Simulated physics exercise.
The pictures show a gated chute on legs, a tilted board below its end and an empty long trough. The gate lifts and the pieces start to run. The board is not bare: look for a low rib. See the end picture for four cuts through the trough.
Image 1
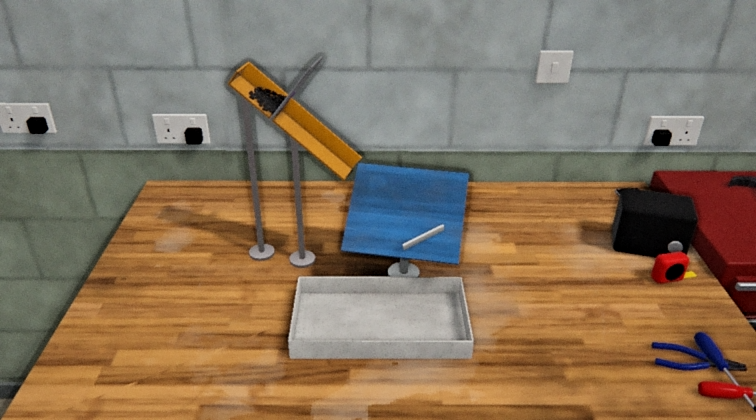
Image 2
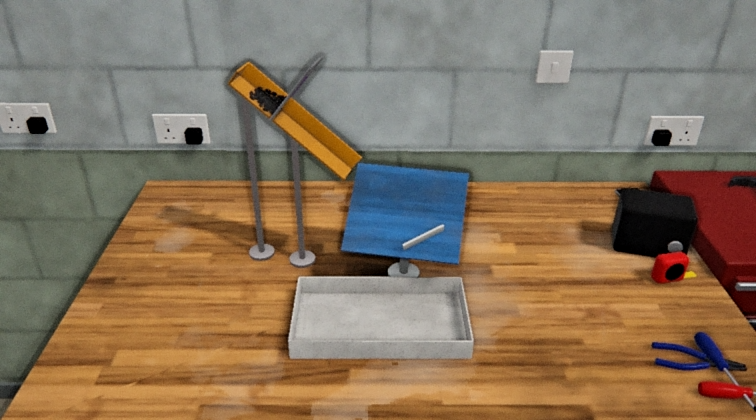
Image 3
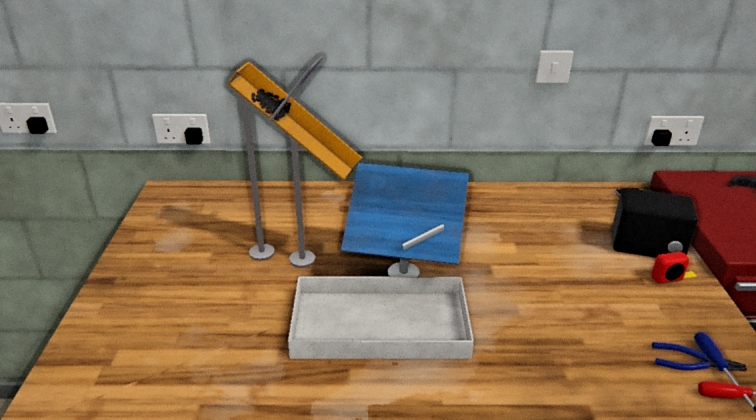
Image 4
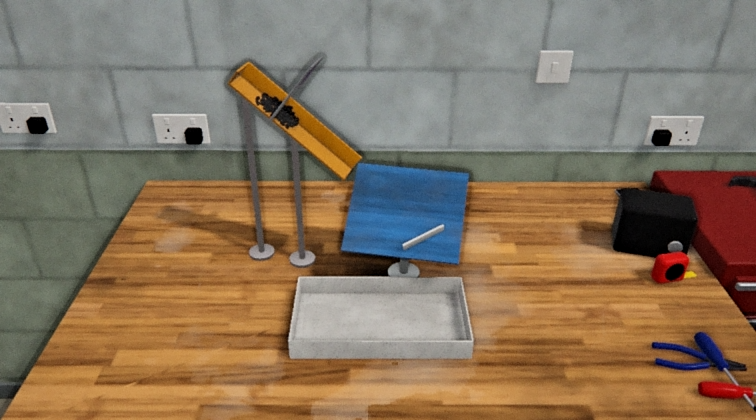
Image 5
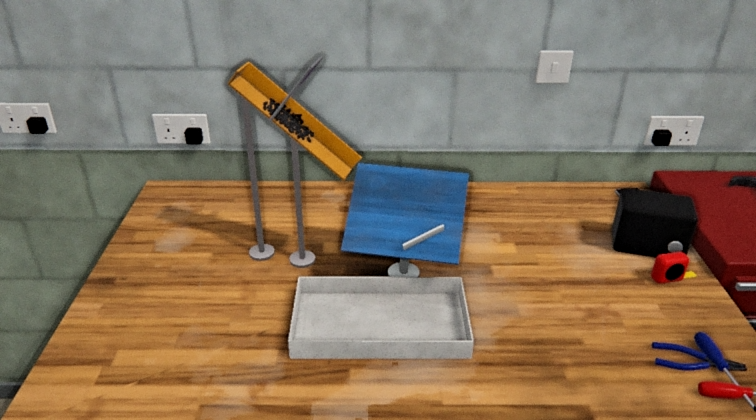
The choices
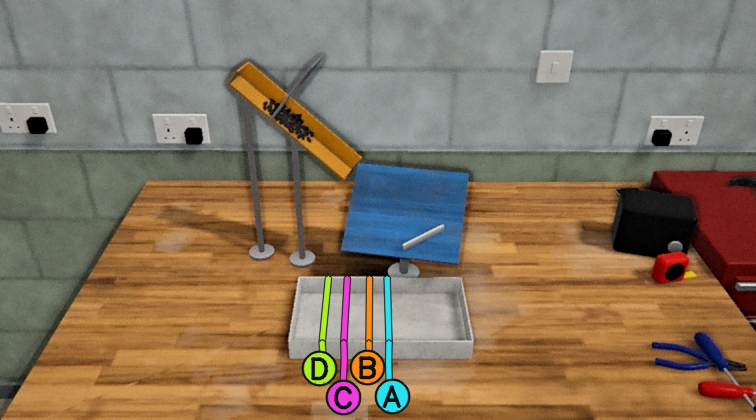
Black beans bunched behind a raised gate near the top of an orange chute on grey legs begin sliding down to the right, spreading into a looser patch about halfway along. Below the chute's end, a tilted blue board with a pale rib stands behind an empty whitish trough. The fixed, slightly raised view shows a wooden workbench against a block wall, with pliers and a red tape measure at right.
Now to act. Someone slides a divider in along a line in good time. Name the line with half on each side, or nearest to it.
A works best here.
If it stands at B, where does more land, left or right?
Right.
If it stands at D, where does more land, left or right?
Right.
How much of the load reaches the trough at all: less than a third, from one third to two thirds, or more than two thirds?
About that: More than two thirds.
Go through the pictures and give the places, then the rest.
Load behind the gate at (272, 101), black beans; lip of the chute at (348, 174), sloping fairly steeply, in the first picture.
Middle of the board at (406, 211), tilted fairly steeply; middle of its low edge at (399, 257); of its high edge at (413, 168), in the second picture.
Front corners of the trough at (289, 341) and (473, 341), empty; front of the load at (283, 115), in the third picture.
Middle of the load at (278, 112); its front at (295, 124), about a quarter of the way to the lip; rib from (443, 225) to (403, 245), in the fourth picture.
Middle of the load at (287, 120); its front at (309, 140), about half of the way to the lip, in the fifth picture.
On the marked copy, line A crosses the front rim at (388, 341); line B crosses the front rim at (369, 341); line C crosses the front rim at (343, 341); line D crosses the front rim at (322, 341).
For line A, of what is caught, about half on the left of the divider, about half on the right.
For line B, of what is caught, a stray few on the left of the divider, nearly all on the right.
For line C, of what is caught, a stray few on the left of the divider, nearly all on the right.
For line D, of what is caught, none on the left of the divider, all on the right.
